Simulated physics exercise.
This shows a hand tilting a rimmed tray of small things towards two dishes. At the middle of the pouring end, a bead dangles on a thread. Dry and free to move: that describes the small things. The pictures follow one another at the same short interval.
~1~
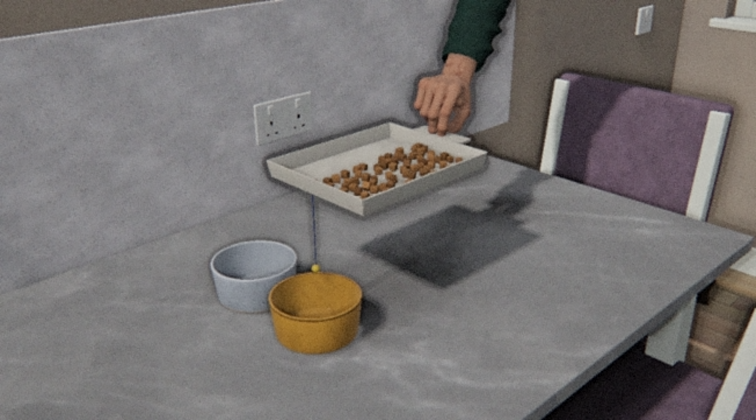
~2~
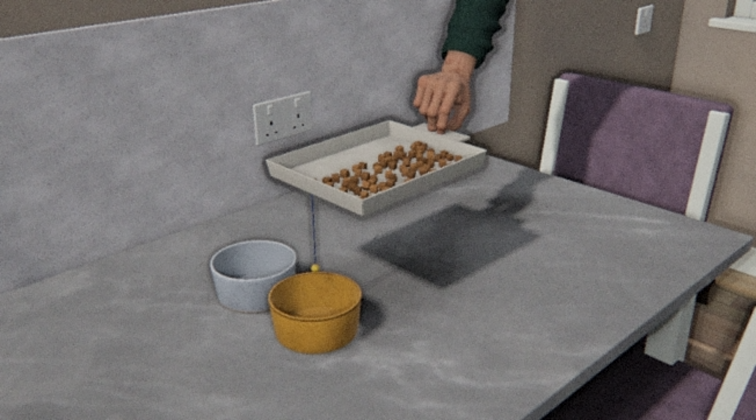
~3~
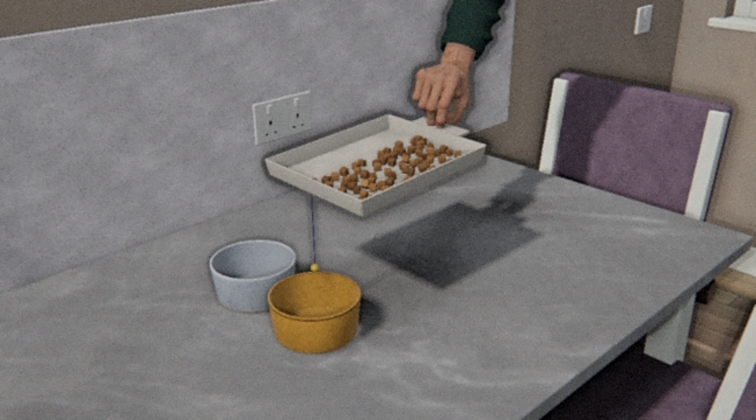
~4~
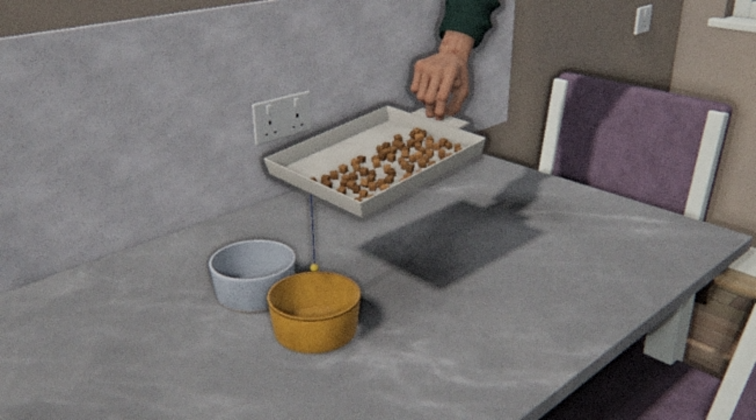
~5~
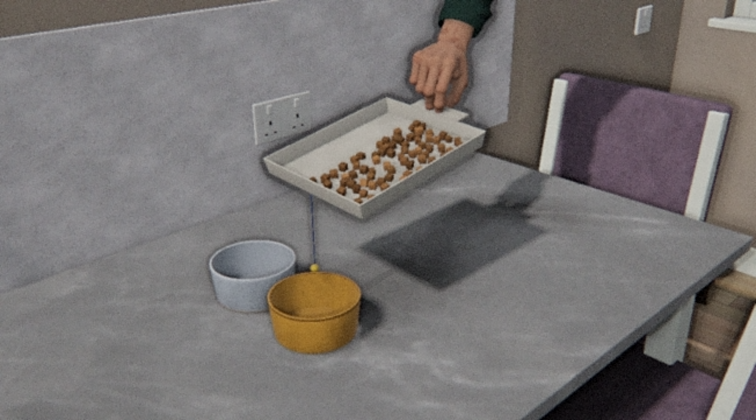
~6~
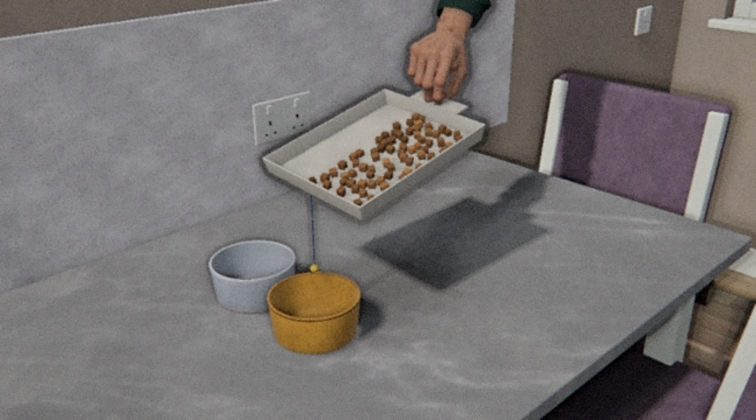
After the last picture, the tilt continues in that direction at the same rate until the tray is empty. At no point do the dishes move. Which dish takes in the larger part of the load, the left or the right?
Looks to me like the dish on the right ends up with more.
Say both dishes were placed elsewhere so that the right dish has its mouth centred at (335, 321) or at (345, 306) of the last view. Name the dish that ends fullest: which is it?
At the first spot the right-side one comes out ahead, at the second spot the right-side one.
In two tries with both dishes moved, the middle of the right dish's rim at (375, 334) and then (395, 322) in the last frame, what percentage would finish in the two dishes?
It comes to about 70 per cent the first time and about 40 per cent the second.
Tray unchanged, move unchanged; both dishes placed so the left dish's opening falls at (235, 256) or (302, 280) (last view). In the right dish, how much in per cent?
Trial 1: 30 percent; trial 2: 50 percent.
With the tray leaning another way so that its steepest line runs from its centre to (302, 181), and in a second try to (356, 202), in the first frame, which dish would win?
Case one: The dish at left. Case two: The dish at right.
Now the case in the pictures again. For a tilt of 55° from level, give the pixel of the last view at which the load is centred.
(355, 181).
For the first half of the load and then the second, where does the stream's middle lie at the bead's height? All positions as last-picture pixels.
The leading part at (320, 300), the rest of it at (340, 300).
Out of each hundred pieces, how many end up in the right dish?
It comes to 50 per cent or so.
Soon, tray tipped steeply; all on the tray.
A while on, tray tipped right over; all on the tray.
Towards the end, tray tipped past a quarter turn; about half in the right dish; about half outside both.
Finally, tray tipped past a quarter turn; about half in the right dish; none in the left dish; about half outside both.
